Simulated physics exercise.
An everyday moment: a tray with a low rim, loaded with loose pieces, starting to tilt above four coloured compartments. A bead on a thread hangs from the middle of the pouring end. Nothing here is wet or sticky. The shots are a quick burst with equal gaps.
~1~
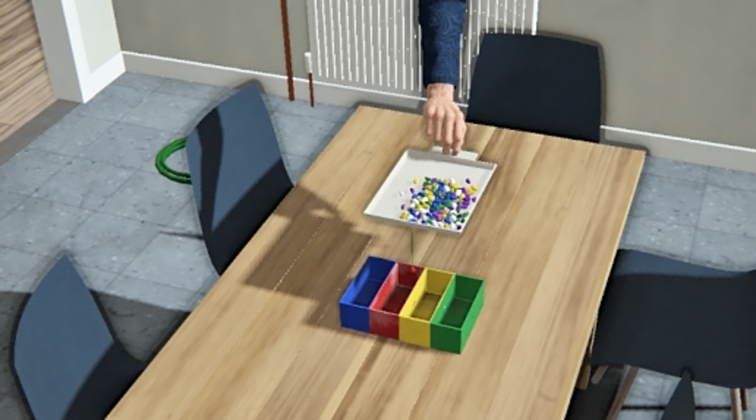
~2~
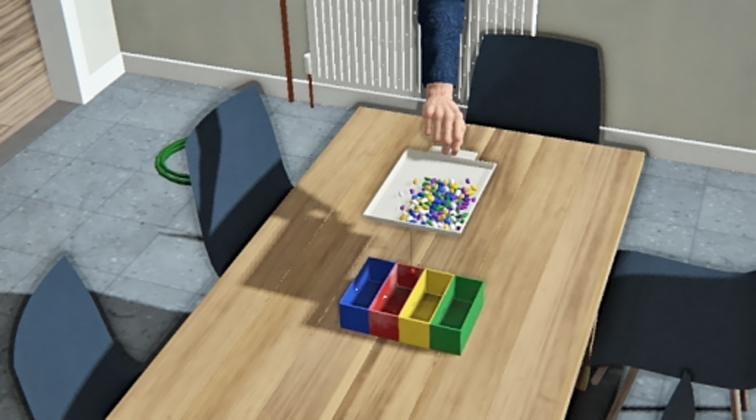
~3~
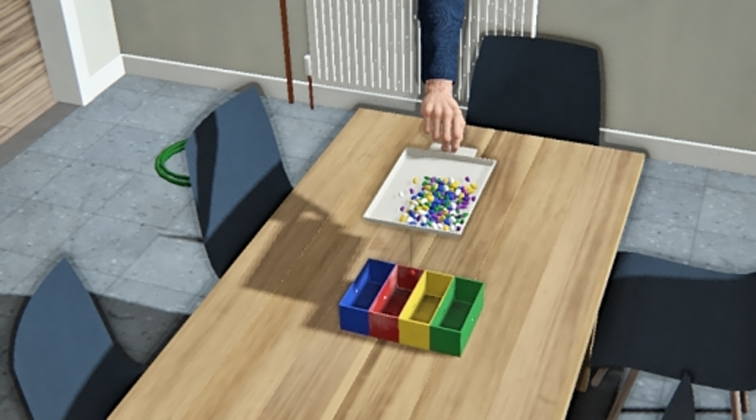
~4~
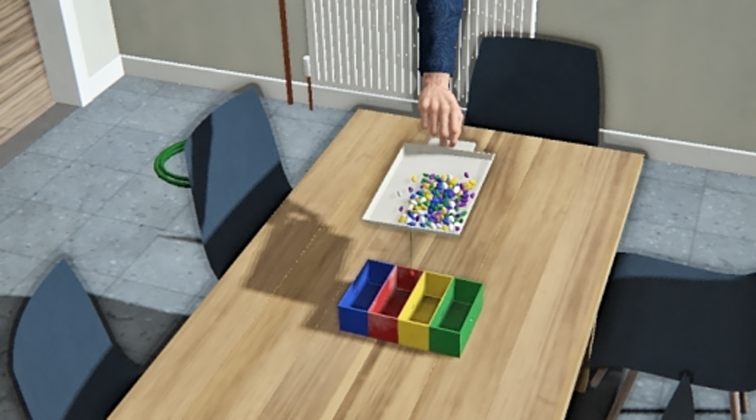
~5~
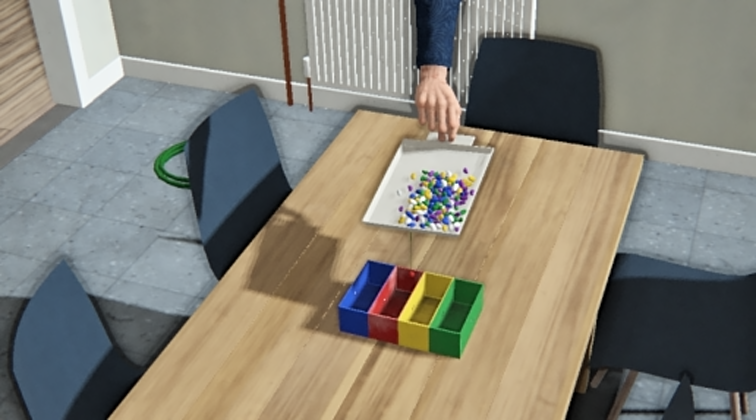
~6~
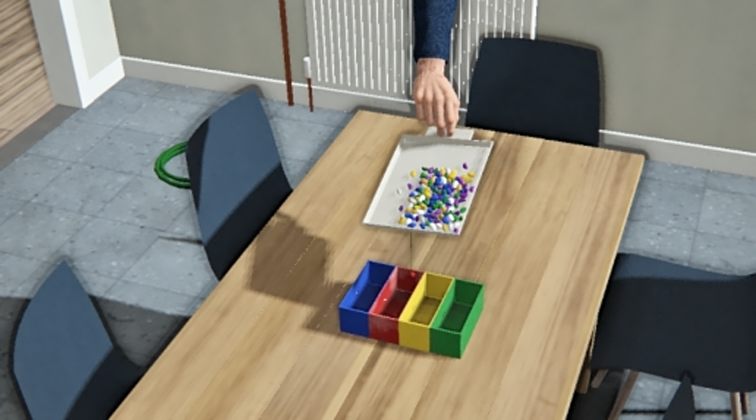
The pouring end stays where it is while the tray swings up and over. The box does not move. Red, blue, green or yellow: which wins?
Most goes to the blue cell.
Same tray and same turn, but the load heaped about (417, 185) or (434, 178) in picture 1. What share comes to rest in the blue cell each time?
The first gives 50 %, the second 50 %.
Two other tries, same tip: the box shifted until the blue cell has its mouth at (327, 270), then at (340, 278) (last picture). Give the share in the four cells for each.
The first gives 100 %, the second 100 %.
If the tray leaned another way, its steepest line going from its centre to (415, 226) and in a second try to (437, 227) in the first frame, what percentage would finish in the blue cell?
First some 10, then 0 per cent.
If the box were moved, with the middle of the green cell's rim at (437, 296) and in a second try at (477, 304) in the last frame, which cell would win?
In turn: That red cell; blue.
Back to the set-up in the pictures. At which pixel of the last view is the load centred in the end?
Roughly at (372, 308).
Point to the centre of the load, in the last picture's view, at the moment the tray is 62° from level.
Roughly at (400, 218).
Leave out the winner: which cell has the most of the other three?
Second comes that red cell.
Shortly afterwards, tray tipped steeply; the bulk on the tray; only a few in the blue cell; only a few in the red cell; a little falling or outside the box.
Next, tray tipped past a quarter turn; near half in the blue cell; near a quarter in the red cell; a little in the yellow cell; a little falling or outside the box.
Some moments later, tray tipped past a quarter turn; near half in the blue cell; near a quarter in the red cell; a little in the yellow cell; a little falling or outside the box.
In the end, tray tipped past a quarter turn; near half in the blue cell; near a quarter in the red cell; a little in the yellow cell; none at all in the green cell; a little outside the box.
